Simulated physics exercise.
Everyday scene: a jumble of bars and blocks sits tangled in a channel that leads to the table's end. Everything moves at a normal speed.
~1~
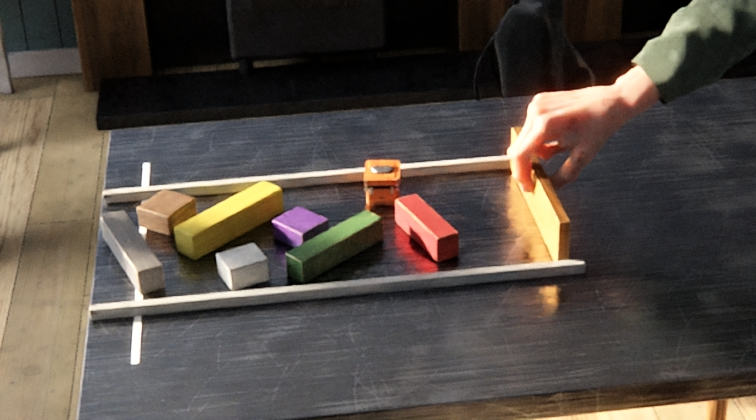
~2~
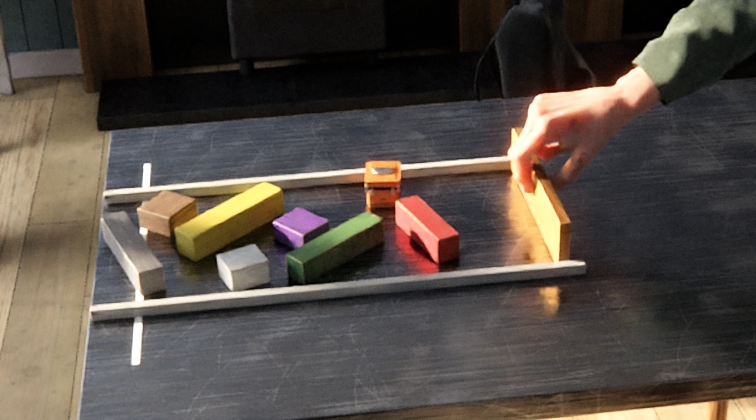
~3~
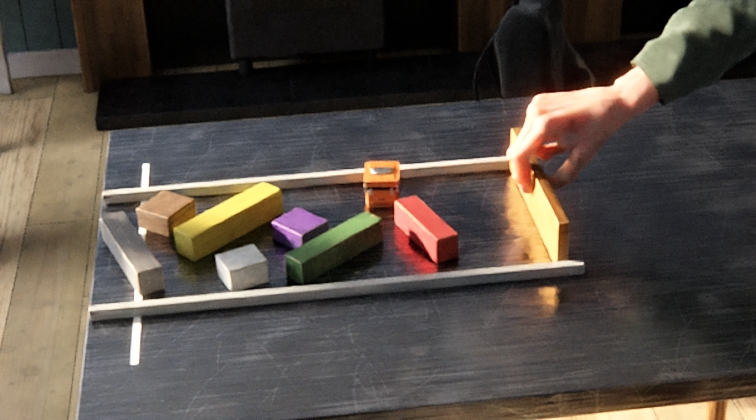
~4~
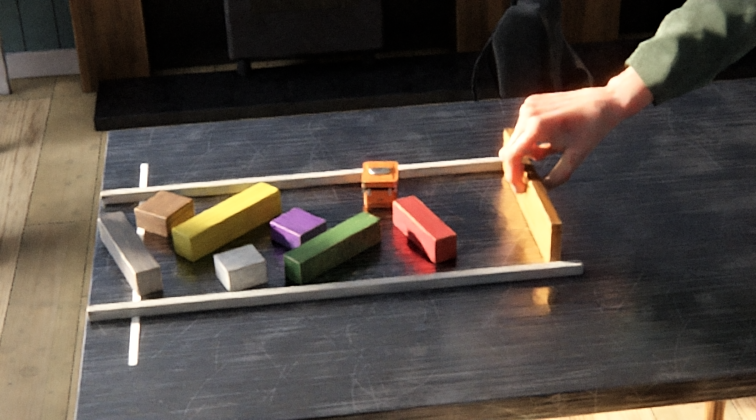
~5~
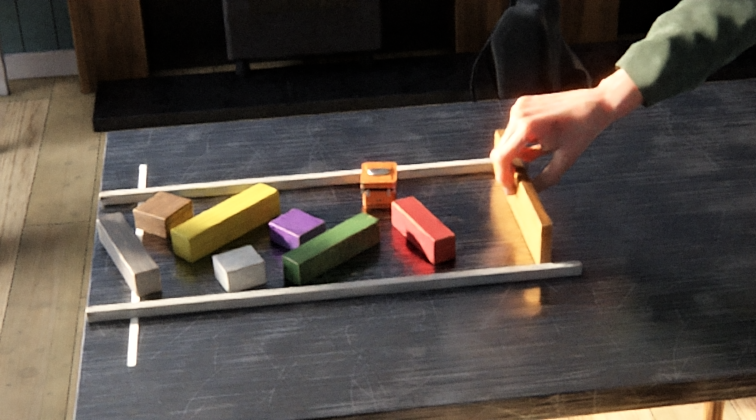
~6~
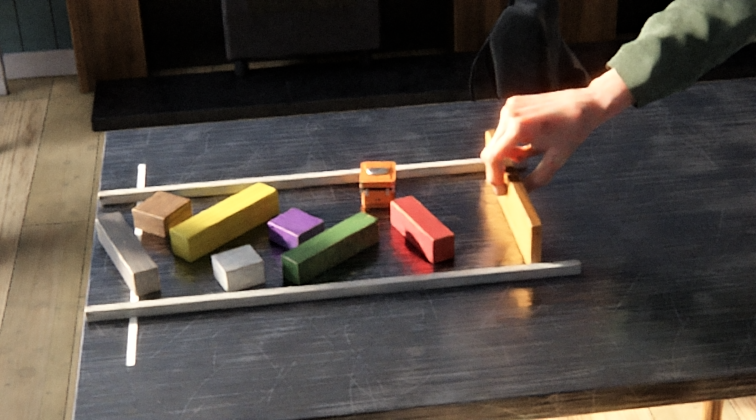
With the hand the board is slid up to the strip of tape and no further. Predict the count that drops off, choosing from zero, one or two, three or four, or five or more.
Odds are the fallen group will hold five or more.
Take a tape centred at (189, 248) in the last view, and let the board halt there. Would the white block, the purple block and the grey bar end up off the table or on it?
In this case the white block does not drop; next, the purple block does not drop; last, the grey bar drops.
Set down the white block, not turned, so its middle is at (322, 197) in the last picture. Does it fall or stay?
That white block heads down.
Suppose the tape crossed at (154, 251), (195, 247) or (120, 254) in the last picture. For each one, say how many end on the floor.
Per try in turn: 4, 2, 6.
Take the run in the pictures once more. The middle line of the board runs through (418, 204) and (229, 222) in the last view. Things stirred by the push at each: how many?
1 and 8.
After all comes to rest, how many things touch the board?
2 touch it.
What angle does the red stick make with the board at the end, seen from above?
About 0°.
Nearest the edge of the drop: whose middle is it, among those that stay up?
Going by centres, it is the green bar.
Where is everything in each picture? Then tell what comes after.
In the first frame, grey bar (132, 251); brown block (167, 212); yellow stick (231, 219); board (538, 193); tape (142, 251).
In the second frame, brown block (168, 213); orange case (383, 184).
In the third frame, yellow stick (230, 221); white block (243, 268).
In the fourth frame, grey bar (130, 252); board (531, 195).
In the fifth frame, brown block (164, 214); green bar (332, 248).
In the sixth frame, grey bar (127, 253); brown block (163, 214); yellow stick (226, 221); board (512, 196); tape (137, 252).
A little later, none off yet; grey bar at rest near (127, 253); brown block at rest near (163, 214); yellow stick at rest near (226, 221).
Next, none off yet; grey bar at rest near (127, 253); brown block at rest near (163, 214); yellow stick shifted a little near (199, 215).
Later still, none off yet; grey bar tilted well over near (58, 300); brown block tilted a little near (85, 212); yellow stick shifted about its own width near (108, 218).
When it is over, the number that fall off is five or more; down, purple block, white block, yellow stick, brown block and grey bar.
